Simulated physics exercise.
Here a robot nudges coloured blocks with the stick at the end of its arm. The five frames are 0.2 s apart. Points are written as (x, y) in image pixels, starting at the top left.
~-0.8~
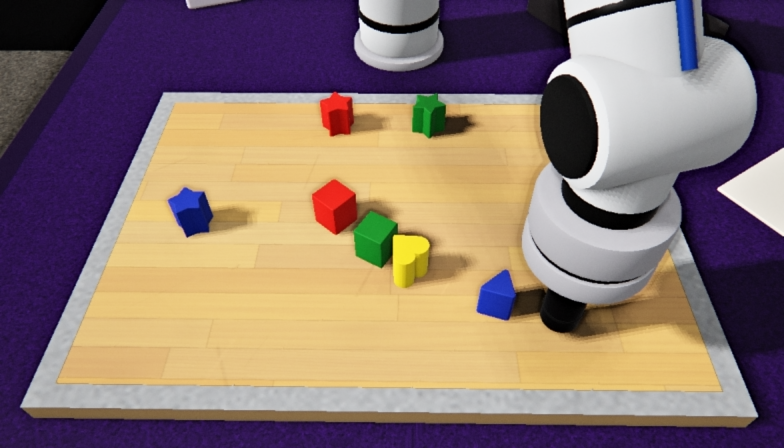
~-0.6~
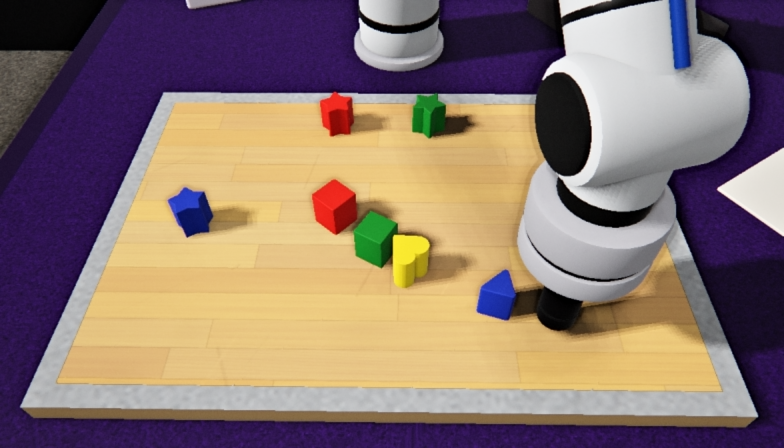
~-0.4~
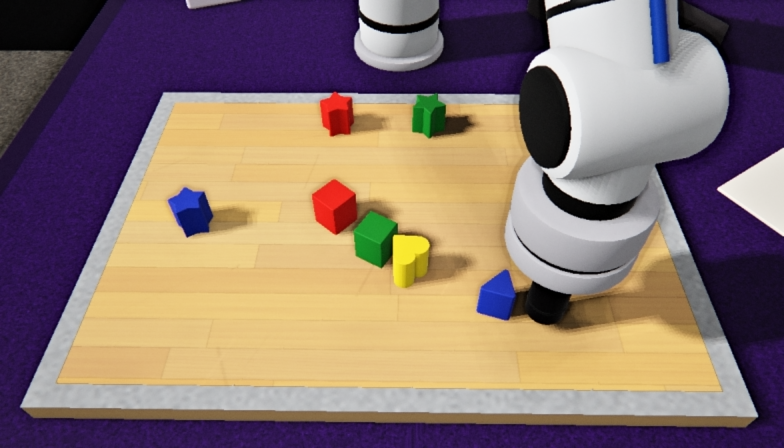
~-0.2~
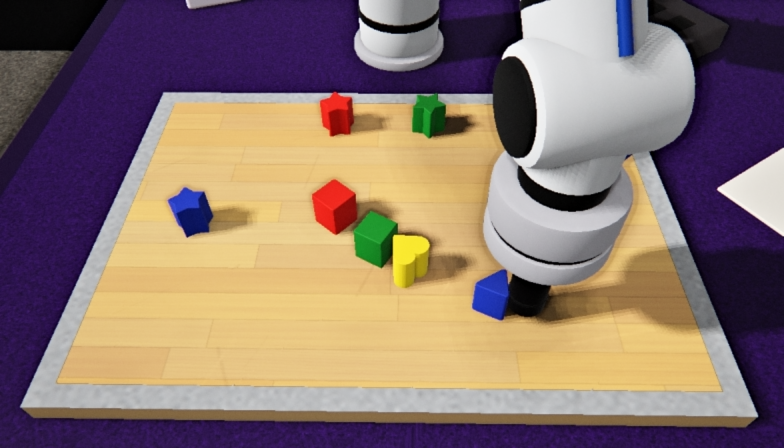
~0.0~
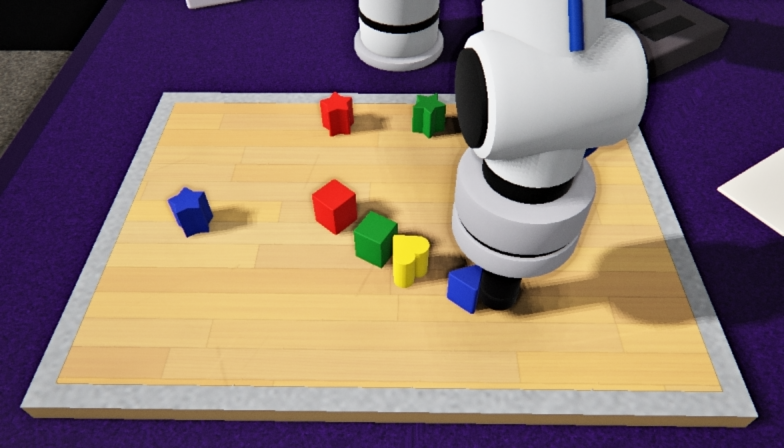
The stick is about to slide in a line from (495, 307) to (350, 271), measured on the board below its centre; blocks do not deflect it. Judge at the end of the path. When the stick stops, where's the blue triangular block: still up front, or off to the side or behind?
It is still in front.
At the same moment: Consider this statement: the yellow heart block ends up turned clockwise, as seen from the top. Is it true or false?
The statement is true.
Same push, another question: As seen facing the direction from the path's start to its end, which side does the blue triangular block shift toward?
Facing from start to end, it shifts left.
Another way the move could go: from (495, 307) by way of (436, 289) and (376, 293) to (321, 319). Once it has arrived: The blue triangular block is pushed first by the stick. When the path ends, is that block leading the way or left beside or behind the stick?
By then it is beside or behind the stick.
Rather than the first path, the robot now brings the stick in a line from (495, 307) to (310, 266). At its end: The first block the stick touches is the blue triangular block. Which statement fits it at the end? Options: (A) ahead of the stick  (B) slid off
My pick is A.
The first path, step by step. One third of the way, stick at (444, 284); yellow heart block at (403, 246), turned 20° clockwise; blue triangular block at (416, 264).
Two thirds of the way, stick at (397, 272); green square piece at (365, 218); yellow heart block at (388, 233), turned 35° clockwise; blue triangular block at (366, 259), turned 15° anticlockwise.
At the end, stick at (349, 260); red square piece unmoved; green square piece at (358, 211), turned 20° clockwise; yellow heart block at (381, 229), turned 65° clockwise; blue triangular block at (318, 254), turned 45° anticlockwise.
